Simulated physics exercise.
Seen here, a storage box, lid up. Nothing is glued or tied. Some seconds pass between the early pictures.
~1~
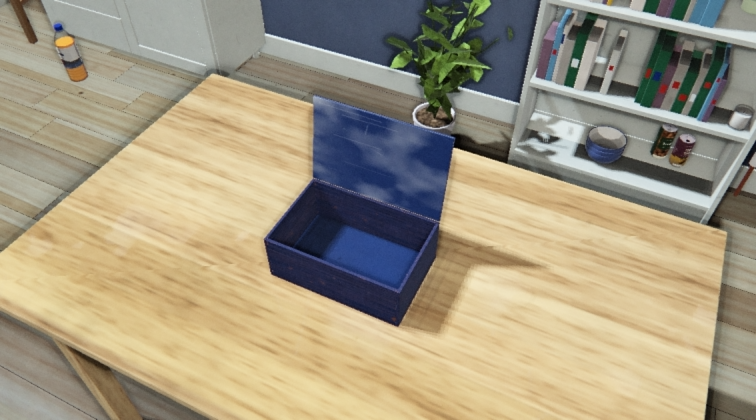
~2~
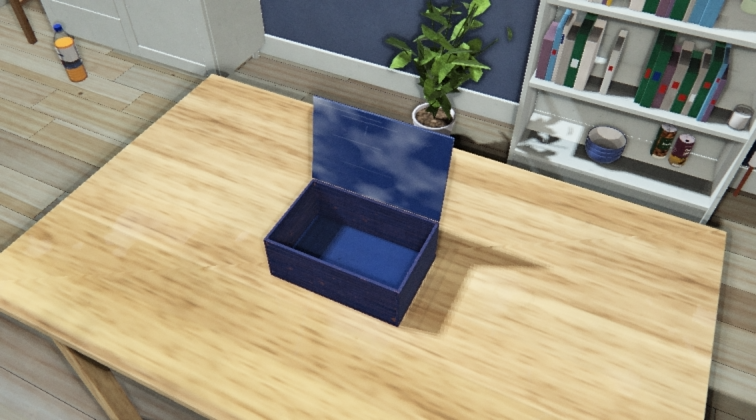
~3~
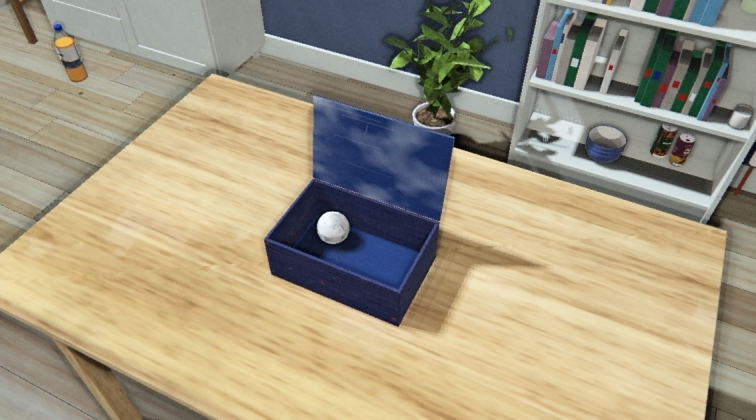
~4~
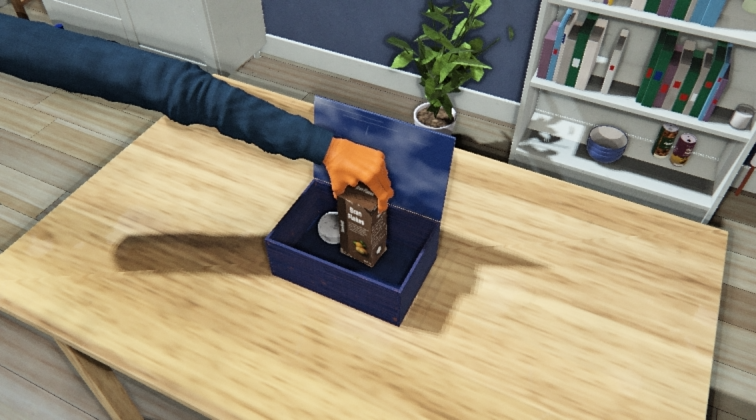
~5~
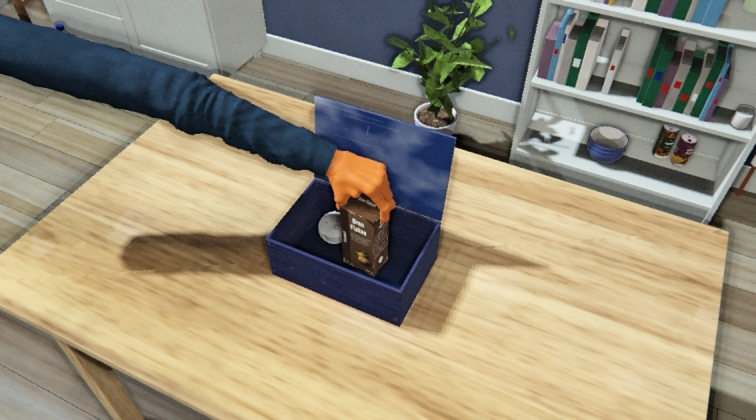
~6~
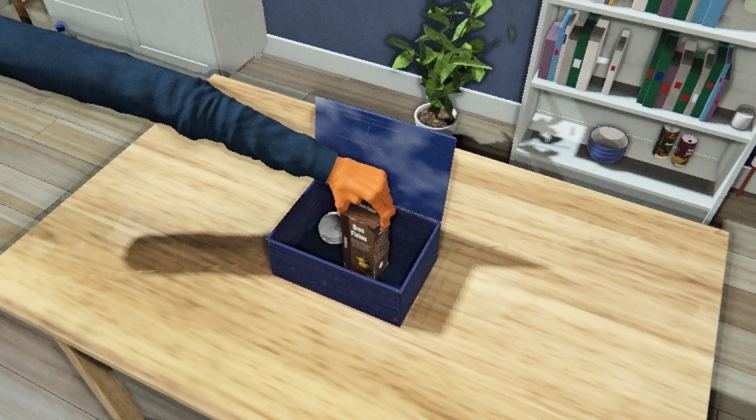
The footage shows an open, empty blue box on a wooden table, then a white ball inside it. An orange-gloved hand reaches in from the left holding a brown carton and lowers it slightly into the box beside the ball.
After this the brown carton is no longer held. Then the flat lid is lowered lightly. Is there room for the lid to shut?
Outcome: The lid is held up.
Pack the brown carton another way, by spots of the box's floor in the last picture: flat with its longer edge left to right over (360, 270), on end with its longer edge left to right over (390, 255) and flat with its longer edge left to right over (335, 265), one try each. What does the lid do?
In the first case it shuts flat; in the second case it will not close; in the third case it sits on the rim.
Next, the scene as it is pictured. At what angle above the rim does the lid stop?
Some 40° above the rim.
Then, 1.30 s later than the last frame, lid 84° above the rim.
Then, 1.60 s later than the last frame, lid 60° above the rim.
When it is over, lid 40° above the rim; both as before. End places, in pixels of the last picture, brown carton near (362, 243).
